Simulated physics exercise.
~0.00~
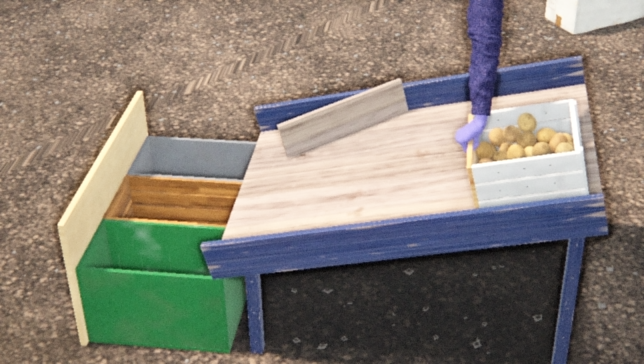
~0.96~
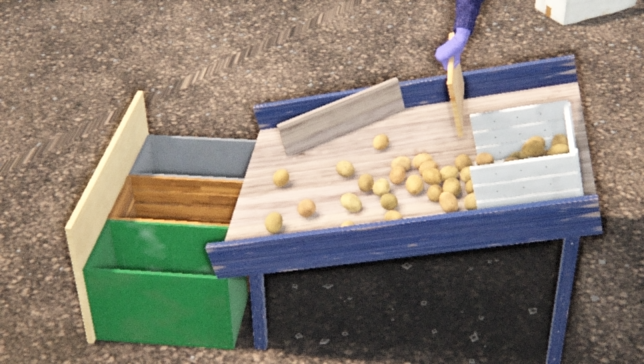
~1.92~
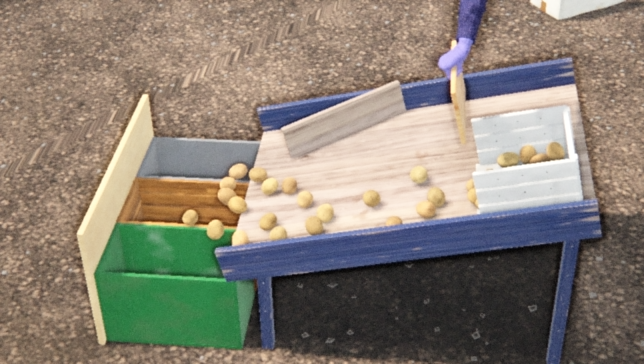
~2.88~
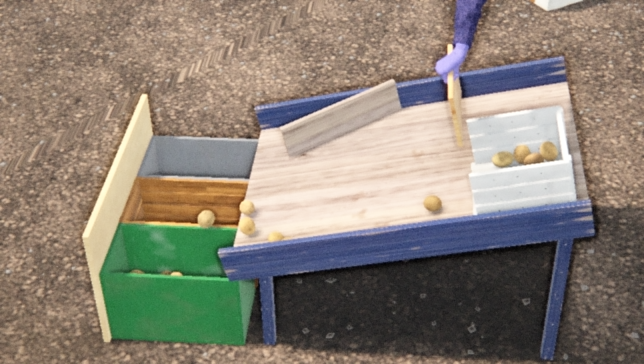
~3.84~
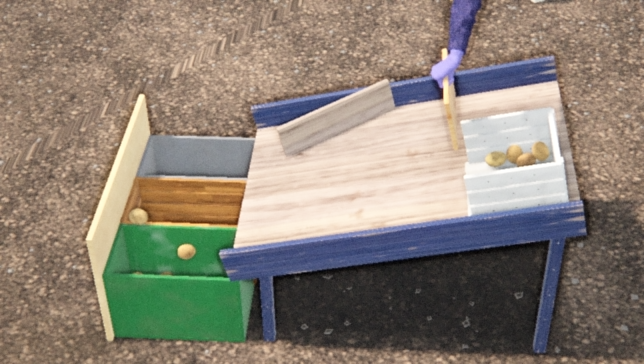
Potatoes roll down a tilted table into green and wooden bins after a hand lifts a gate.
